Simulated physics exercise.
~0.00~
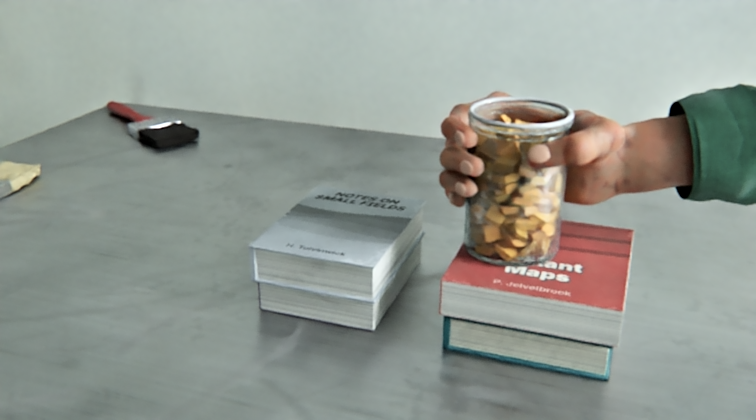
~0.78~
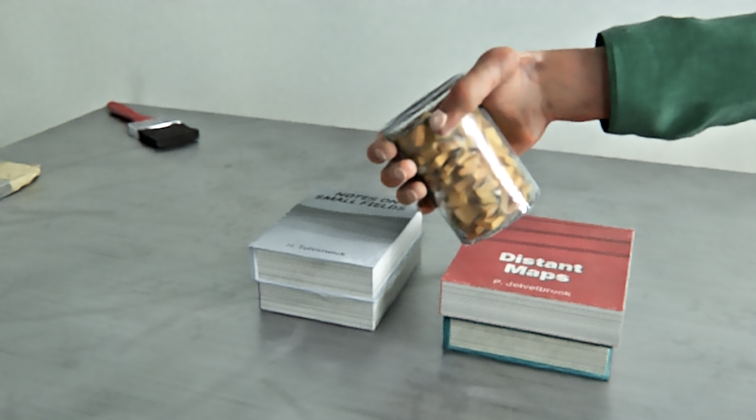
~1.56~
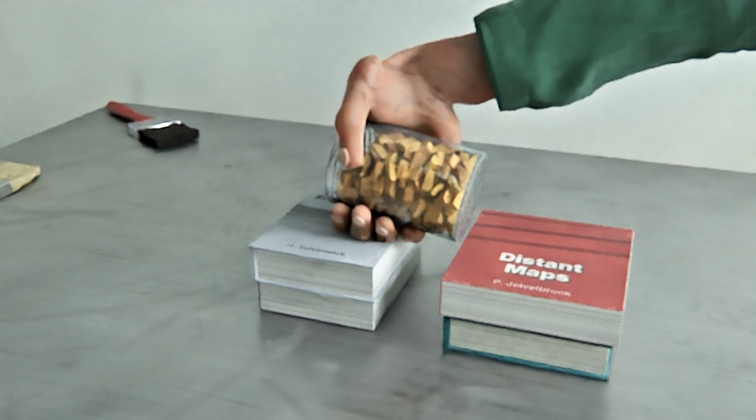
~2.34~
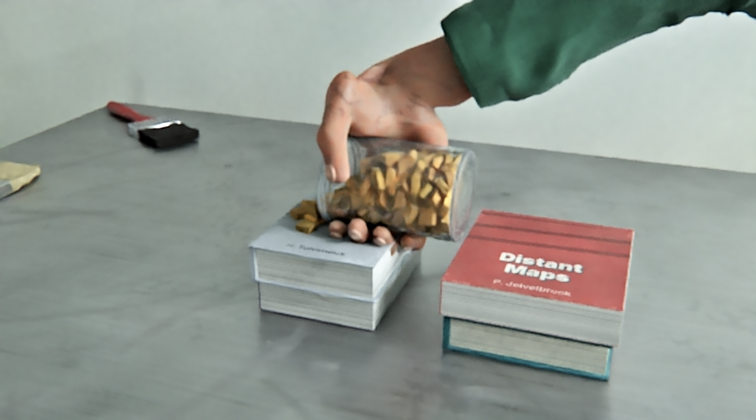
To begin with, a hand in a green sleeve grips an upright clear jar, partly filled with small golden-brown pieces, on a red book titled Distant Maps. Another stack of books with a grey cover sits to the left, and a paintbrush lies farther back on the grey table. The hand lifts the jar and tilts it leftward, with everything still inside. It carries the jar further left and turns it nearly flat above the grey stack. Finally, the jar rests on its side against that stack, still held, as a few pieces spill onto the top book.
